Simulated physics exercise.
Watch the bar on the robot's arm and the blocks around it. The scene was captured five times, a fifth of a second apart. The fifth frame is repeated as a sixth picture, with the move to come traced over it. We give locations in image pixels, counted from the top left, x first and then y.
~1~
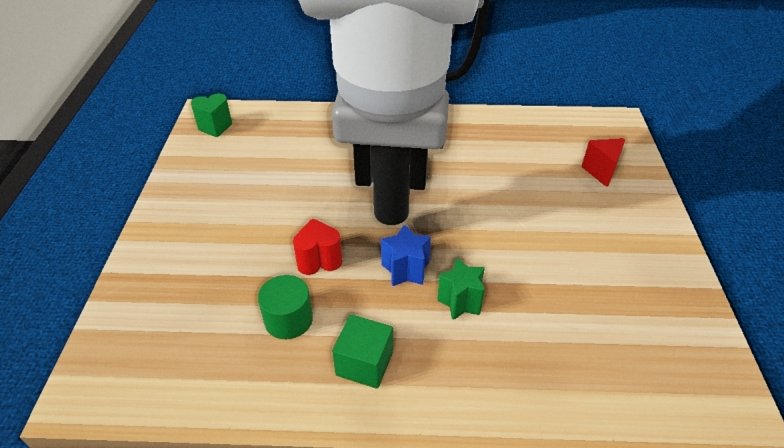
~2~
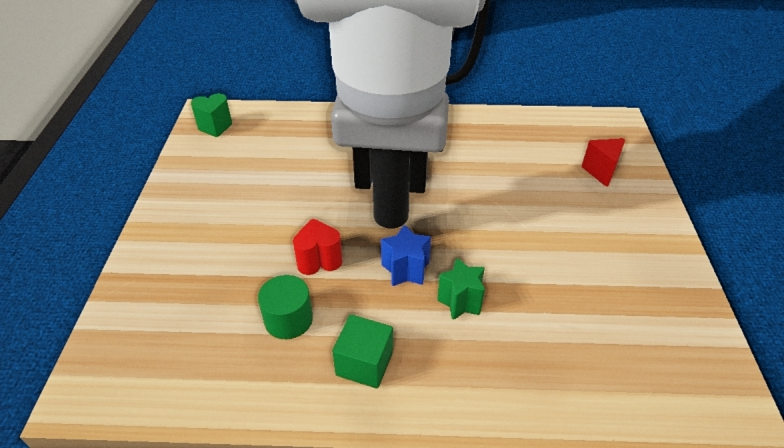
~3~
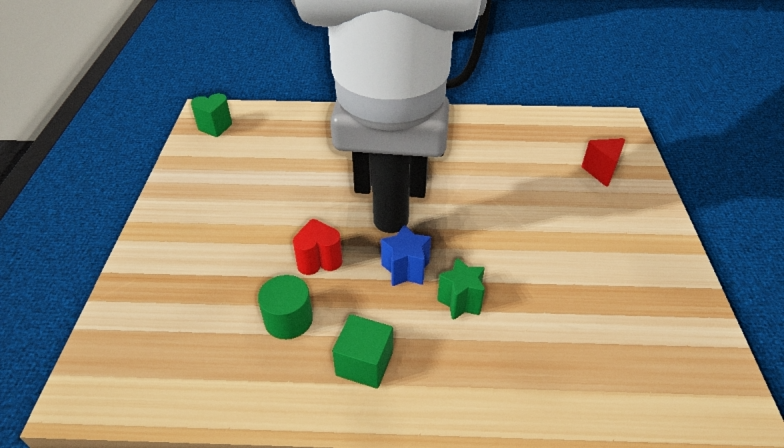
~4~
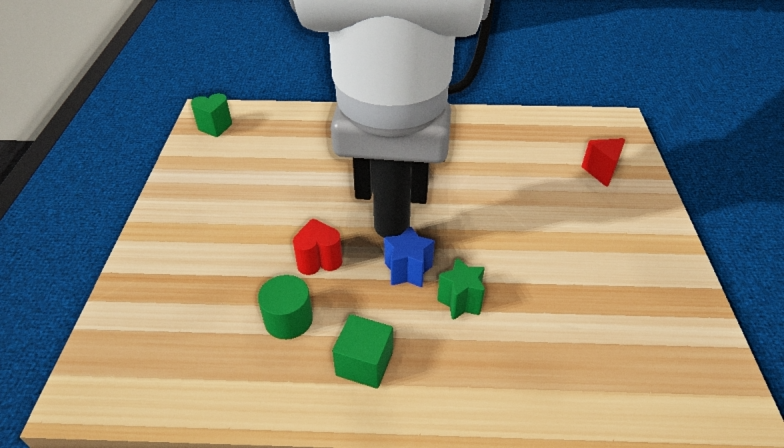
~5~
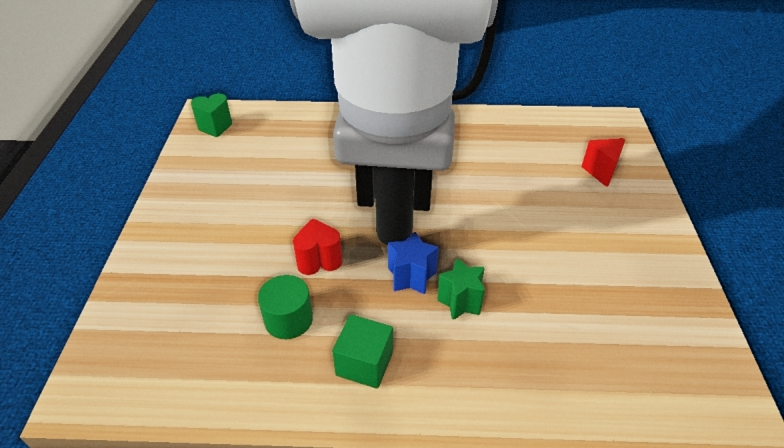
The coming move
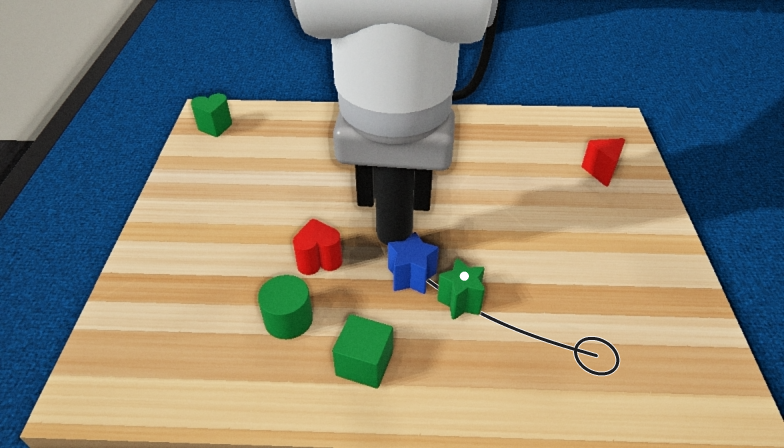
On a wooden board scattered with red, green and blue blocks, a robot arm's dark bar moved slightly toward the viewer and nudged the blue star a little closer to the green star.
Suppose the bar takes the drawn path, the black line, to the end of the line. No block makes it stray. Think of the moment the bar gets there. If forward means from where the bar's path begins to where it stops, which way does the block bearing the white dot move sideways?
It slides rightward.
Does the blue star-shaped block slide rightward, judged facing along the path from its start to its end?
Final answer: Yes.
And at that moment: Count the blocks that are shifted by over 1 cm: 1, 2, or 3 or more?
Displaced: Two.
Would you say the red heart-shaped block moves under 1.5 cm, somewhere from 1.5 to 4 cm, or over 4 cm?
Short, under 1.5 cm.
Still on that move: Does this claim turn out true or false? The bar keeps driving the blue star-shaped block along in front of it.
The claim does not hold.
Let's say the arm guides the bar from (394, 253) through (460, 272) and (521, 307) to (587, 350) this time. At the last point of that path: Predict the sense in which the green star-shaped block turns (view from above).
Spin direction: Counter-clockwise.
The line goes from (394, 253) by way of (479, 313) to (597, 356); the dot is on the green star-shaped block.
On the path given first. One third of the way, bar (449, 276); blue star-shaped block (454, 298), turned 25° clockwise; green star-shaped block (497, 301), turned 55° anticlockwise.
Two thirds of the way, bar (522, 312); blue star-shaped block (465, 314), turned 75° clockwise; green star-shaped block (548, 333), turned 50° anticlockwise.
At the end, bar (605, 338); red heart-shaped block unmoved; blue star-shaped block (465, 314), turned 75° clockwise; green star-shaped block (588, 359).
